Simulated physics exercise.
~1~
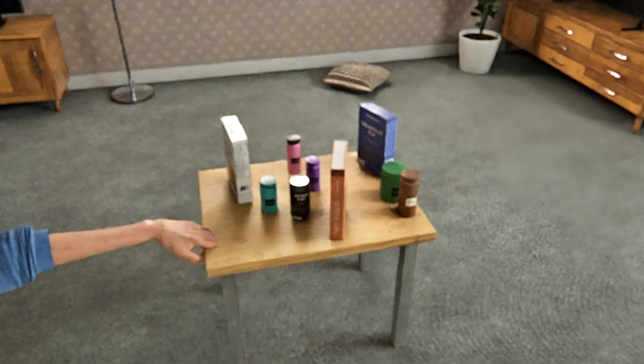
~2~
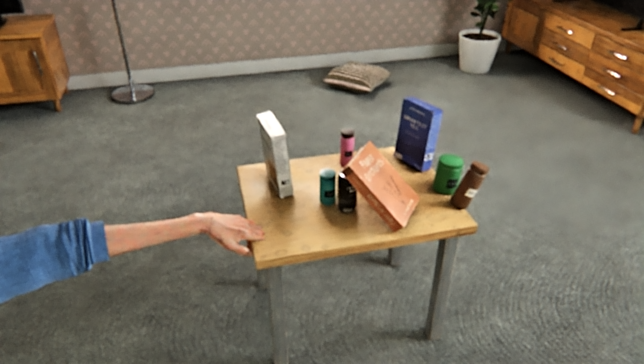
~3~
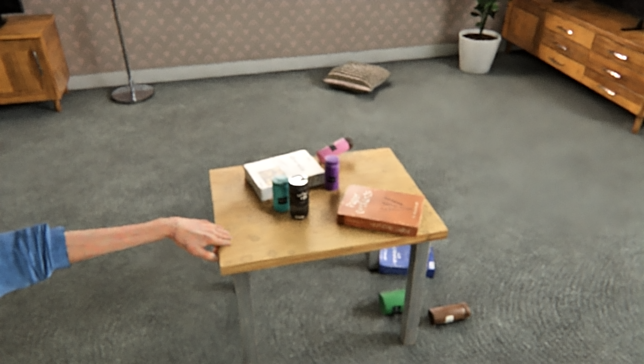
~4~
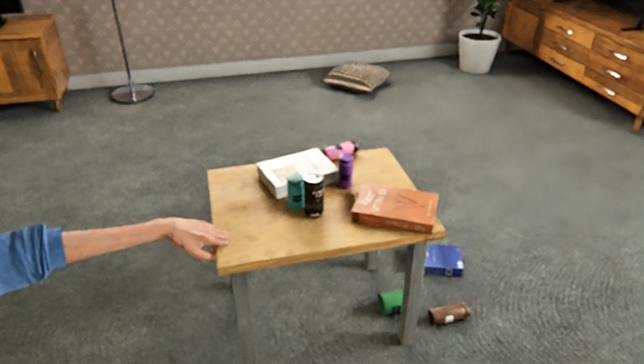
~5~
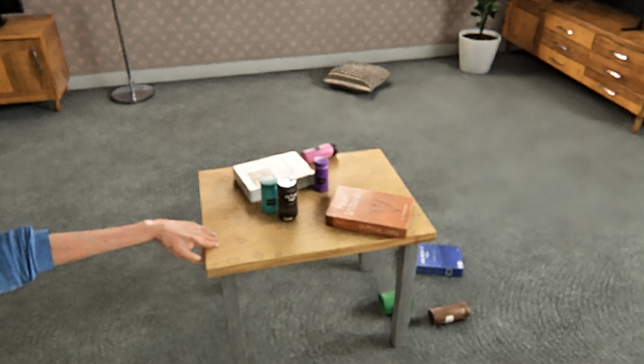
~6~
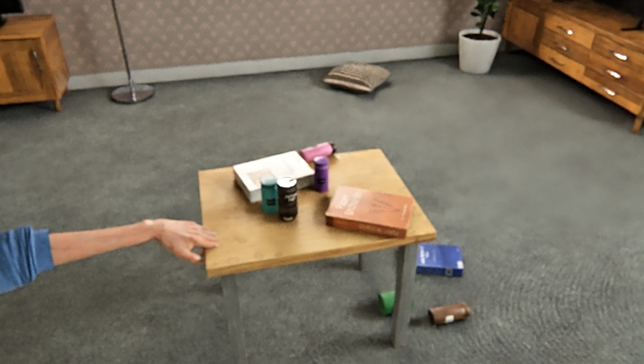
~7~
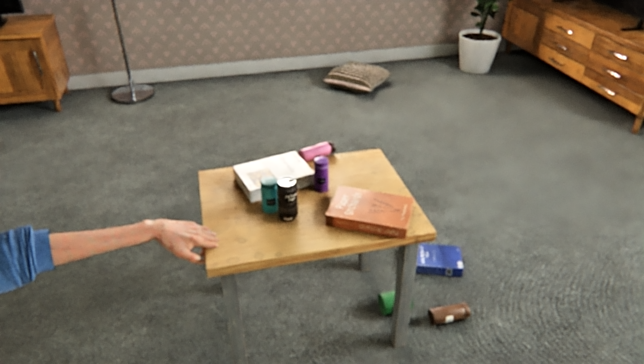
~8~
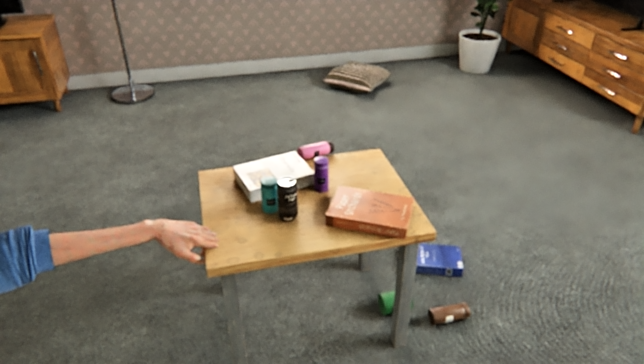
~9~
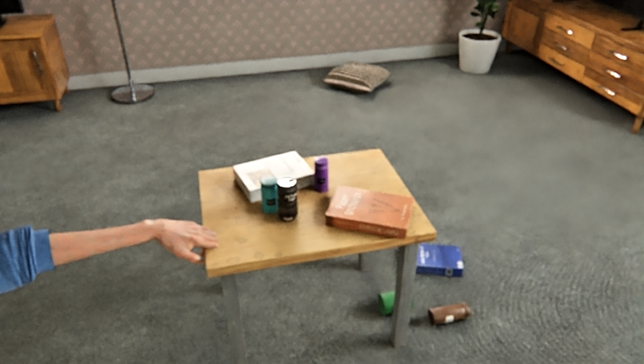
Small wooden table jerking side to side beside a hand, toppling books and sending a blue box and several containers off it.
